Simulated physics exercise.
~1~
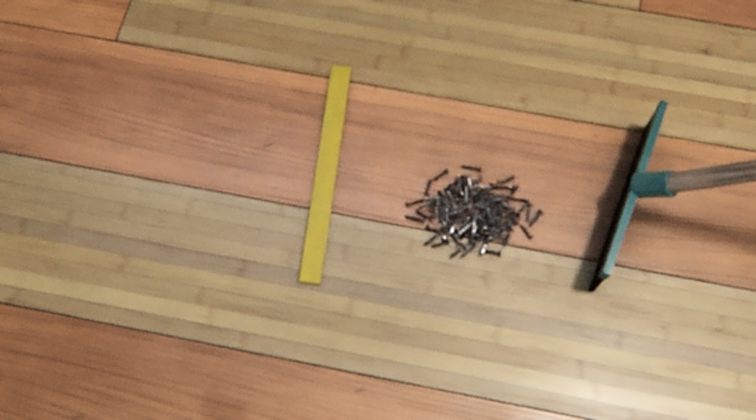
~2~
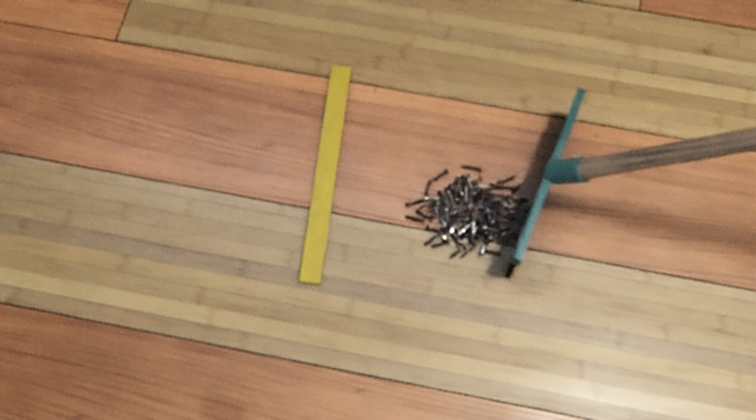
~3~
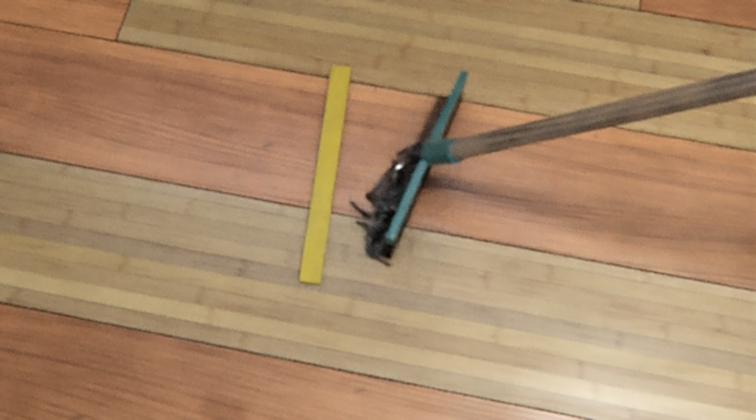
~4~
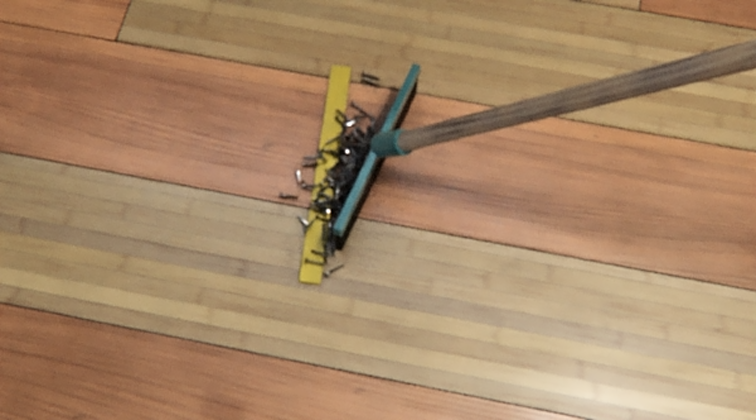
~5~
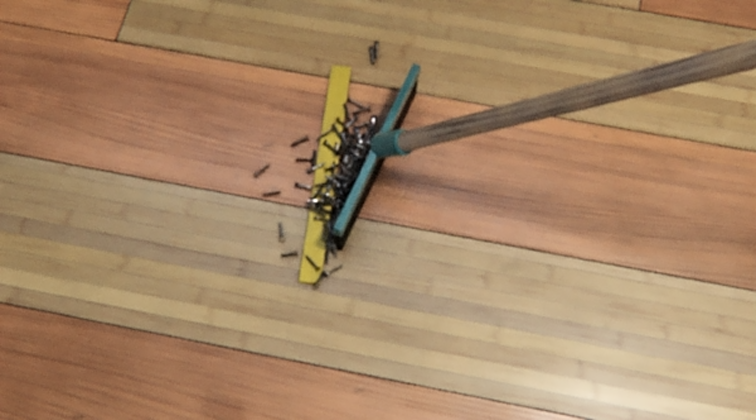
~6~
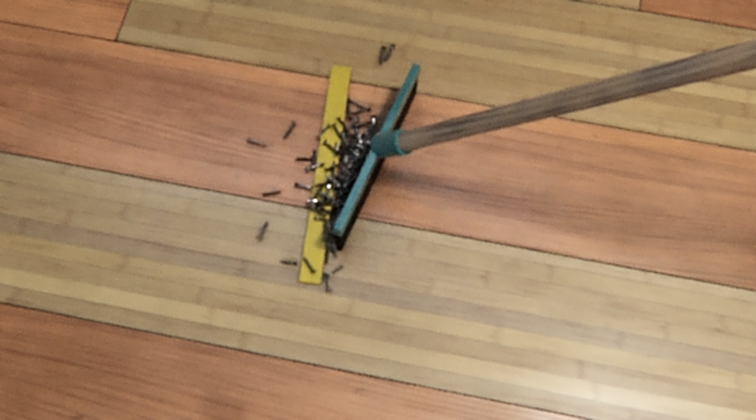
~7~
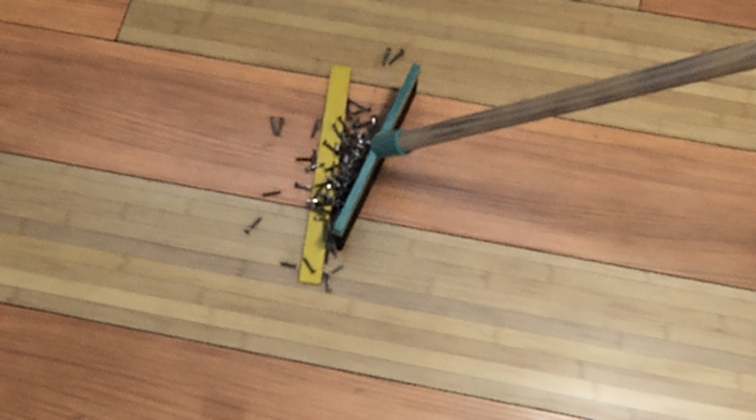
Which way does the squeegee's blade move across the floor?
The blade moves to the left, pushing the screws toward the yellow strip before it stops.
A green squeegee pushes screws left onto a yellow strip and stops, some scattering past it.
